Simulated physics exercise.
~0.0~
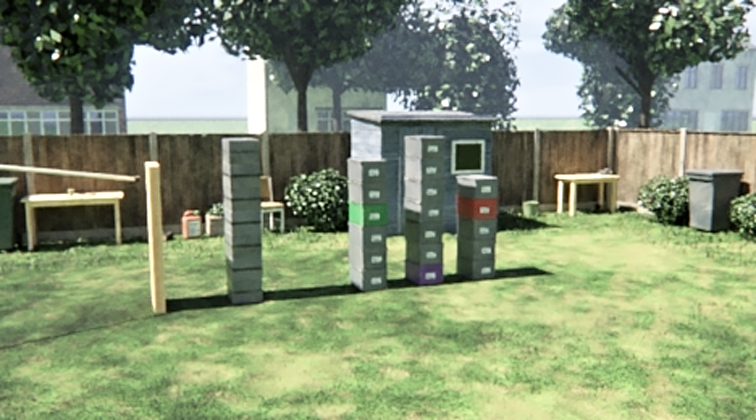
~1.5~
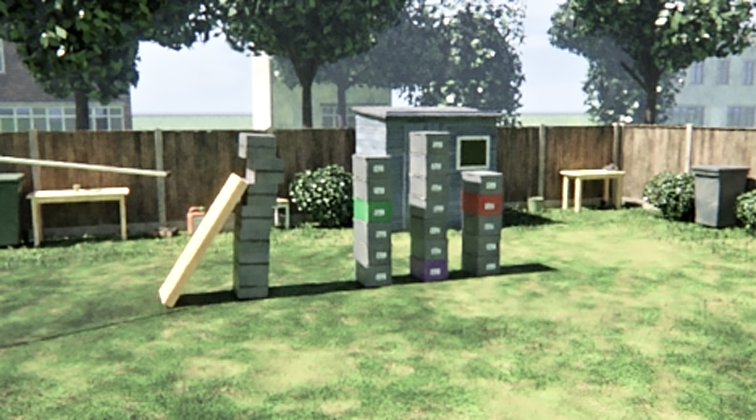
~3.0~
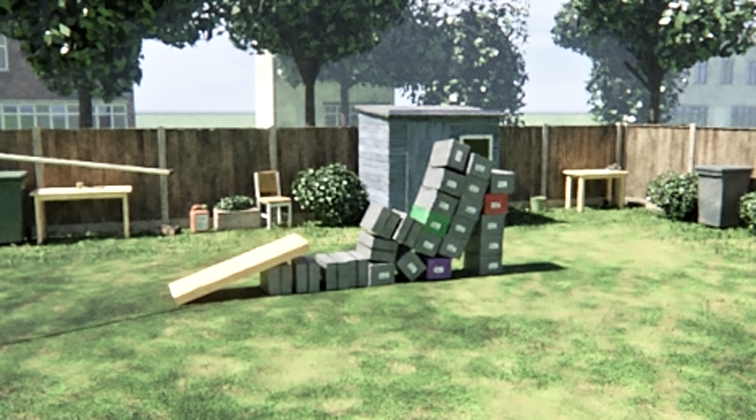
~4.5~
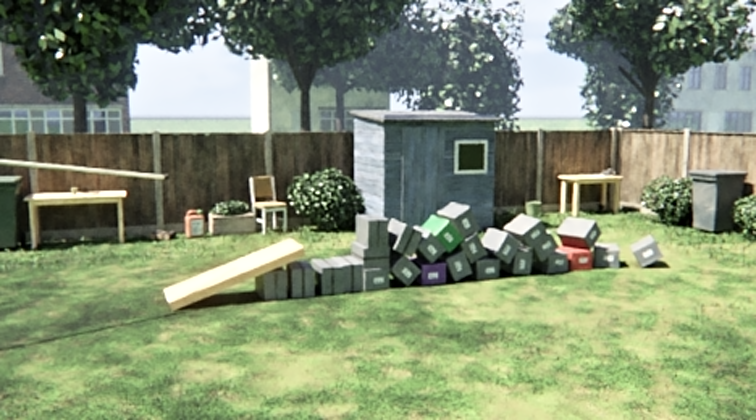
The video shows a wooden board tipping rightward into a row of stacked gray totes on a lawn, toppling the first stack into the others. The stacks collapse one after another into a low heap, with the green tote tilted, the red one overturned, and the purple one still in place.
